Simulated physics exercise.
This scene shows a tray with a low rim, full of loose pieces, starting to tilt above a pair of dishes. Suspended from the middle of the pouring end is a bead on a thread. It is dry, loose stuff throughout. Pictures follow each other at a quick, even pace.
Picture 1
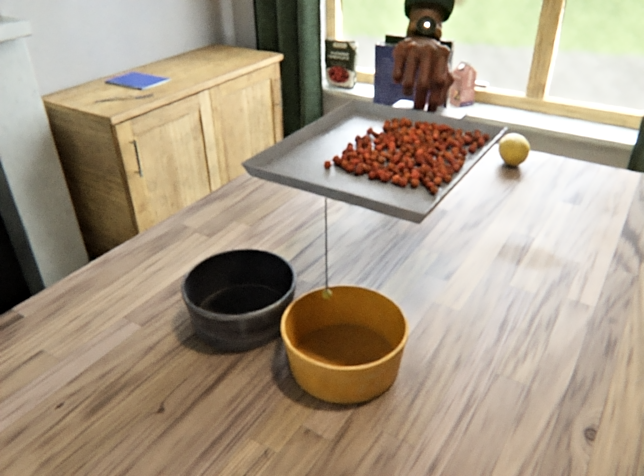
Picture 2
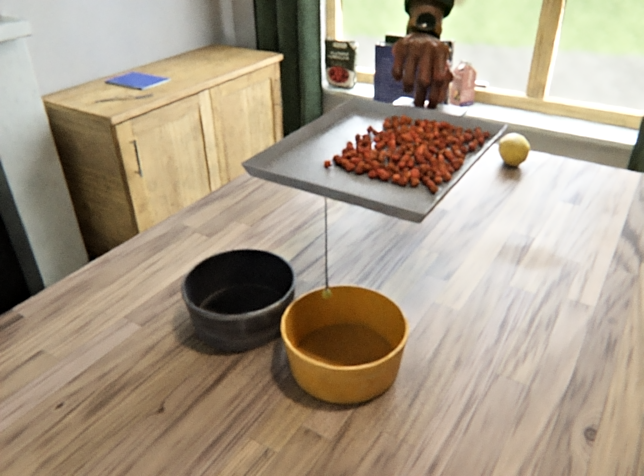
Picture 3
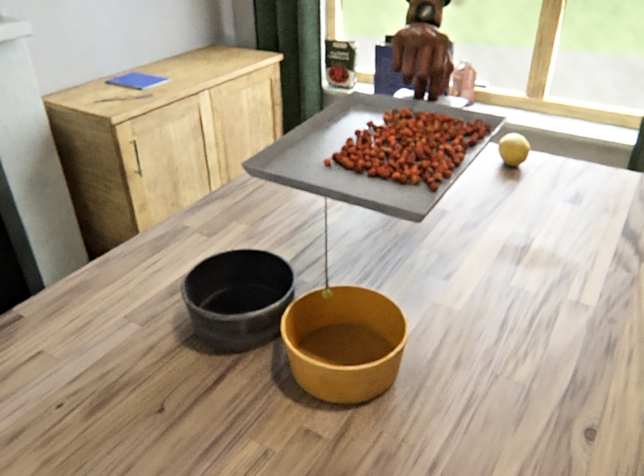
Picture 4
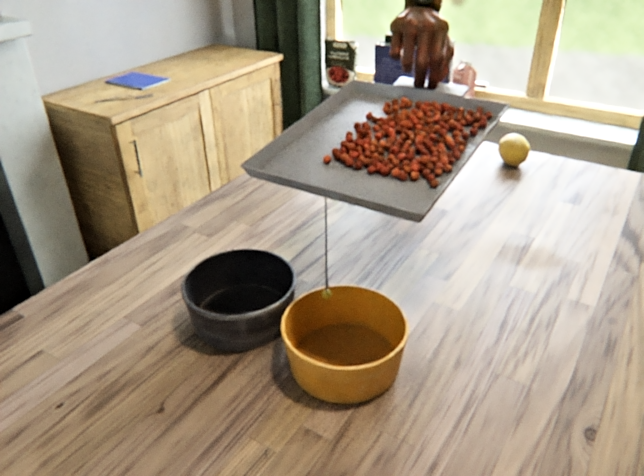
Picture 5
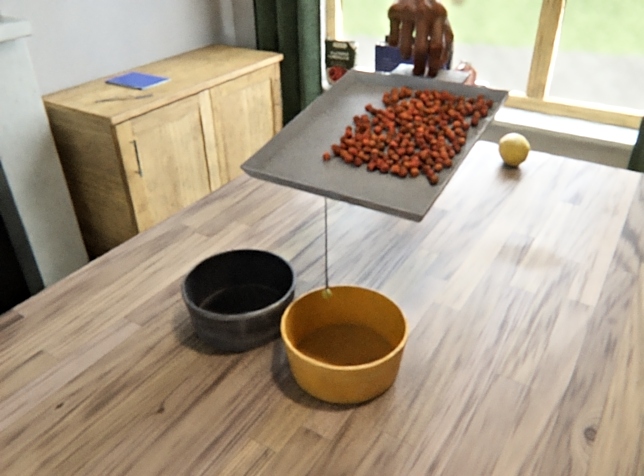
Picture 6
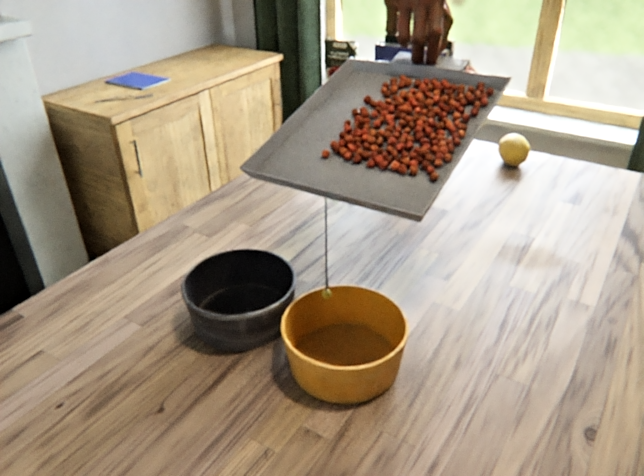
On a wooden table by a window, a dark mechanical-looking hand raising a grey tray's far end, red-brown pellets staying bunched above two bowls.
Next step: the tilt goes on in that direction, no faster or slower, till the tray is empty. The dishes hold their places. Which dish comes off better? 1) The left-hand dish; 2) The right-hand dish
The answer is 2.
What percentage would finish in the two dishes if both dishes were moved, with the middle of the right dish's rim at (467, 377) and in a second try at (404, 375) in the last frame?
In order: 50 per cent and 90 per cent.
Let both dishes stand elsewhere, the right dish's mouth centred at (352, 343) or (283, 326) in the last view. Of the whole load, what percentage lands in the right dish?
Trial 1 about 50 %, trial 2 about 70 %.
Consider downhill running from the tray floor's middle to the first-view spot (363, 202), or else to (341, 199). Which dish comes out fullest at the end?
The rightmost dish; the rightmost dish.
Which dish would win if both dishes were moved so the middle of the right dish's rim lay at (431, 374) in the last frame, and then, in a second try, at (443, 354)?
The dish to the left, then the dish to the left.
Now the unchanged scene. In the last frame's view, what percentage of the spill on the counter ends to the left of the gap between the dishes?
Share to the left: Near 60 per cent.
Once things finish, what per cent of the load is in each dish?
For the left dish 20 per cent, for the right dish 40.
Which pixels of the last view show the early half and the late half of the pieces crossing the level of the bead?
Initially about (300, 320); subsequently about (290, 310).
Shortly afterwards, tray tipped steeply; all but a few on the tray; only a few in the right dish; a little in the air.
Next, tray tipped right over; near two thirds on the tray; a little in the right dish; only a few in the left dish; a little outside both; a little in the air.
Some moments later, tray tipped past a quarter turn; near half in the right dish; near a quarter in the left dish; near a third outside both.
In the end, tray tipped past a quarter turn; near half in the right dish; near a quarter in the left dish; near a third outside both.
